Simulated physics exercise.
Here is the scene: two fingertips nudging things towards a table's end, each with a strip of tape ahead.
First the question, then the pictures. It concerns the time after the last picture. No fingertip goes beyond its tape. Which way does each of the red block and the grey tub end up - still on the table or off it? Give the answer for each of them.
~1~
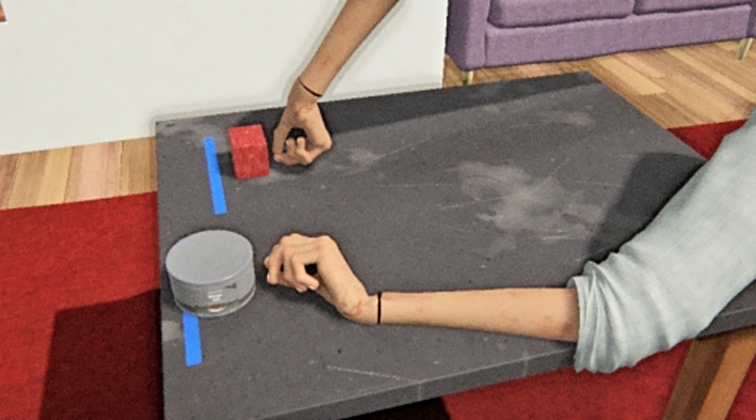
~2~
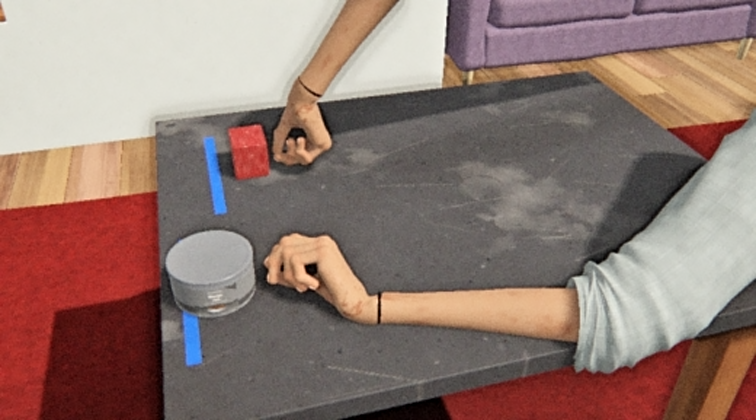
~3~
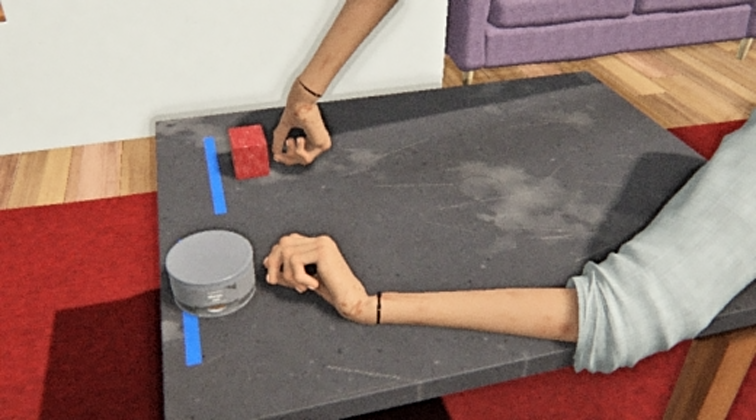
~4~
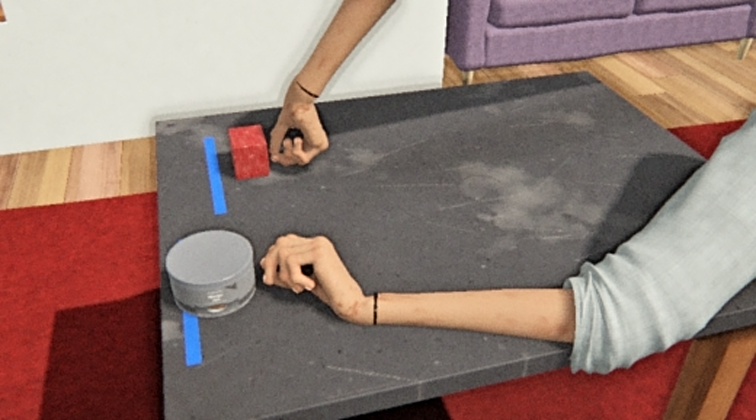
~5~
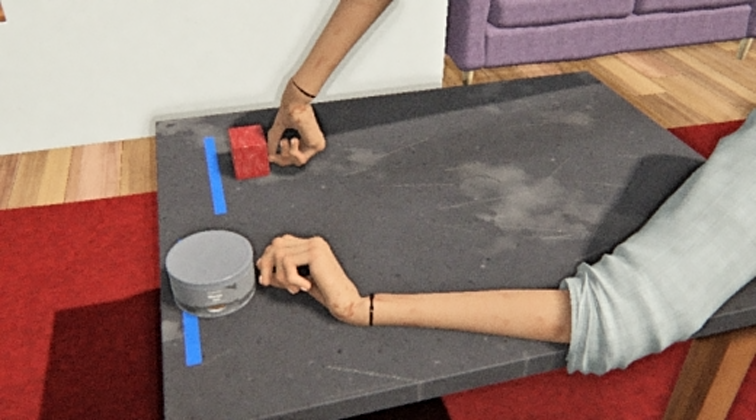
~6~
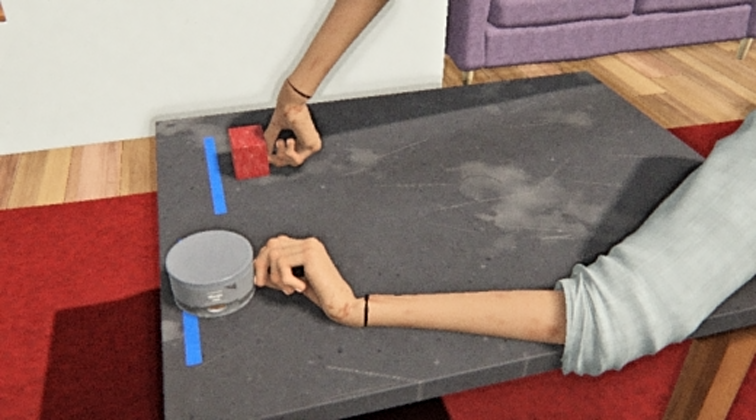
Here the red block is still on the table, the grey tub has fallen off.
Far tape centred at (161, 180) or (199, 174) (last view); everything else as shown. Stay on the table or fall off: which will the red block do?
Each try in sequence: It leaves the tabletop; it never leaves the tabletop.
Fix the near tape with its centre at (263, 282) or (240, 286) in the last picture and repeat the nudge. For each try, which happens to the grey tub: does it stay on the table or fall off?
Try one: It never leaves the tabletop; try two: It never leaves the tabletop.
Then, 1.36 s past the last view, red block travelled about its own width near (190, 160); grey tub leaning 45° off how it started near (108, 336).
Finally, the red block stays on the table, near (190, 160); the grey tub goes over the edge.
